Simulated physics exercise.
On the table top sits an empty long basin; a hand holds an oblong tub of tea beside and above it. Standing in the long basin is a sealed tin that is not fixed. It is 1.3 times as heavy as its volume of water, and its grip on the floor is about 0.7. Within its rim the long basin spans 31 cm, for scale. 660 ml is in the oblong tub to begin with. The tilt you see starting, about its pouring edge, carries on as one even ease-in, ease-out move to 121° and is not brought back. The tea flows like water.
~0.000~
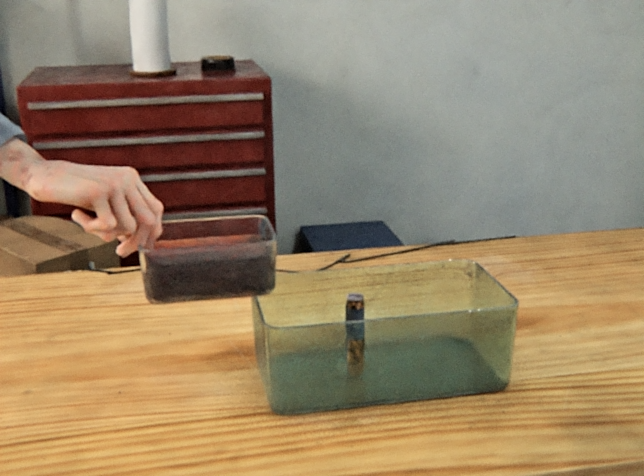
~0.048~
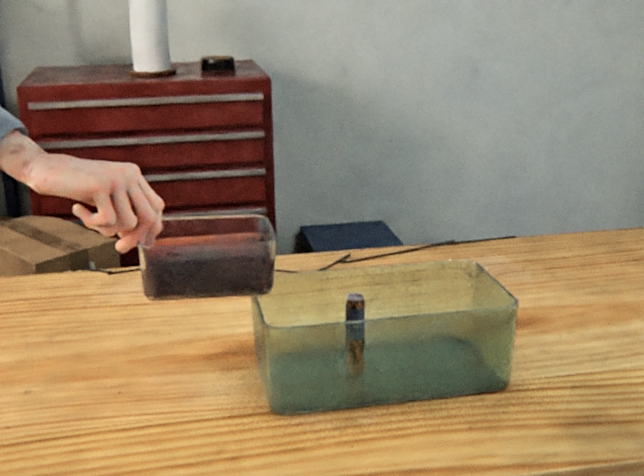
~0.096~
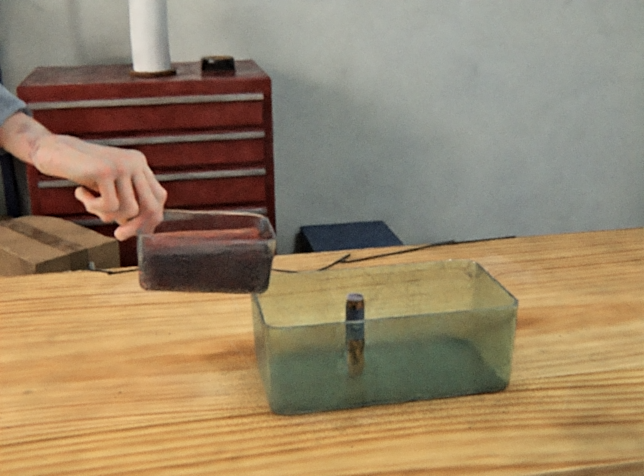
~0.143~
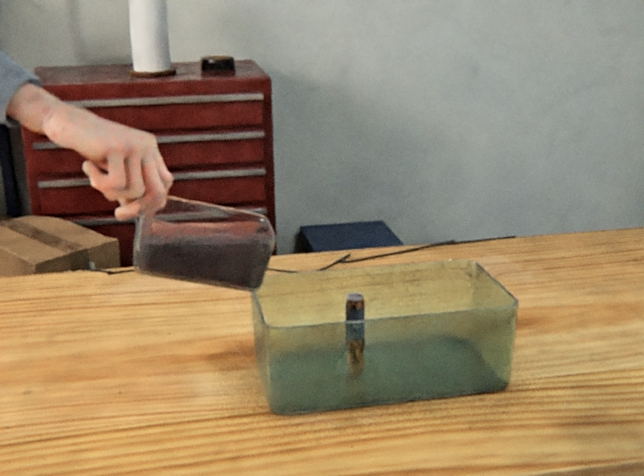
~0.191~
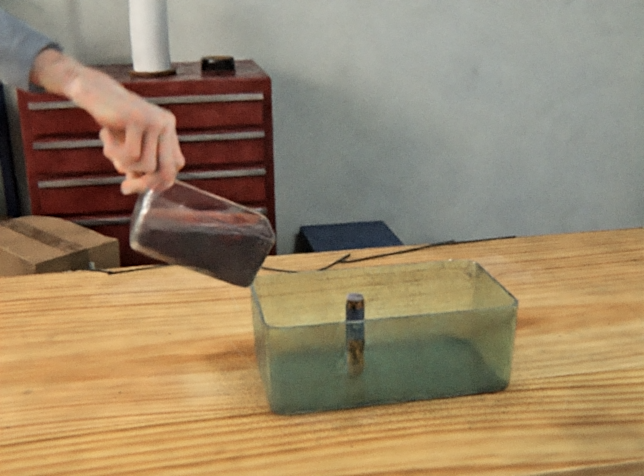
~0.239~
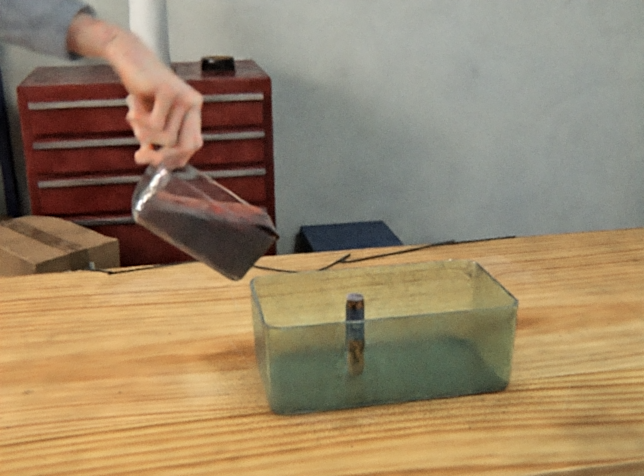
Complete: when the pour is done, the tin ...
... has tipped over.
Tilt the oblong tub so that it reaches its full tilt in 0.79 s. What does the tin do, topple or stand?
Outcome - the tin comes down.
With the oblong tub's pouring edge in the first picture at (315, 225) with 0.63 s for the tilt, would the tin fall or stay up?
After that, the tin stays vertical.
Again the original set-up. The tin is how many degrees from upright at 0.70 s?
Some 50°.
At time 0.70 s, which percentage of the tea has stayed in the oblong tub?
Near 0 percent, more or less.
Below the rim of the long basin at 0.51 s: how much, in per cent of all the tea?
Roughly 22 percent.
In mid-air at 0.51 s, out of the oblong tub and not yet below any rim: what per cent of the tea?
I'd put it at about 62 percent.
After 0.51 s the tilt is 110° and 16 per cent is still to pour; the tin stands where it began.
After 0.70 s the tilt is 121° and 0 per cent is still to pour; the tin leans 48°.
After 0.91 s the tilt is 121° and 0 per cent is still to pour; the tin lies on its side.
After 1.13 s the tilt is 121° and 0 per cent is still to pour; the tin lies on its side.
In the end the tin lies on its side.
